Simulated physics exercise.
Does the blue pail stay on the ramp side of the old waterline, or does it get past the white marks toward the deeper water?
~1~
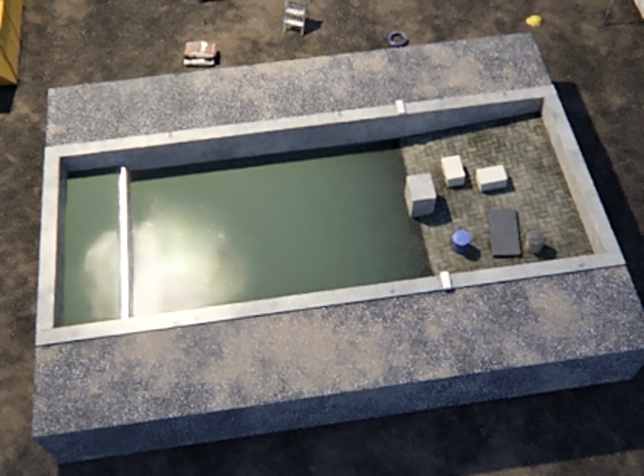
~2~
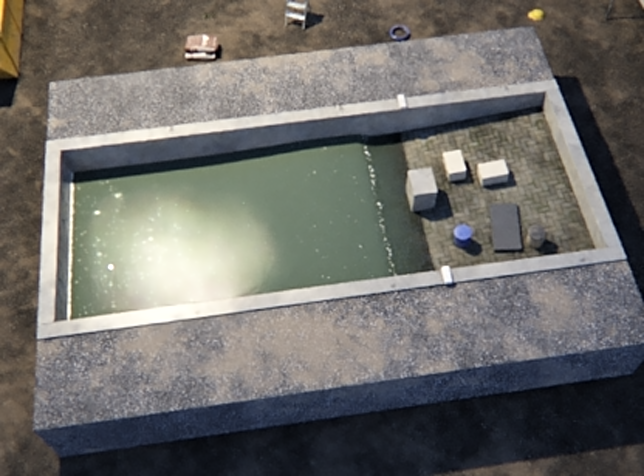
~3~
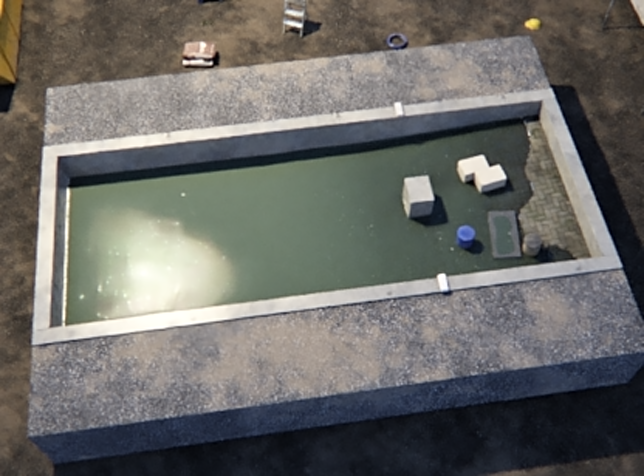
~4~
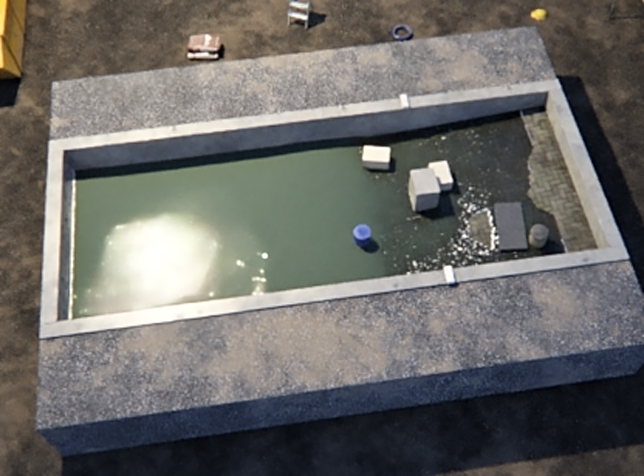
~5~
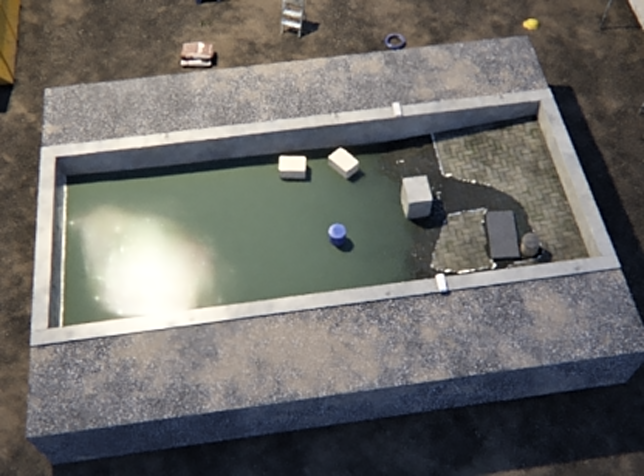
The blue pail gets past the white marks. It drifts left with the retreating water and ends up afloat beyond the old waterline.
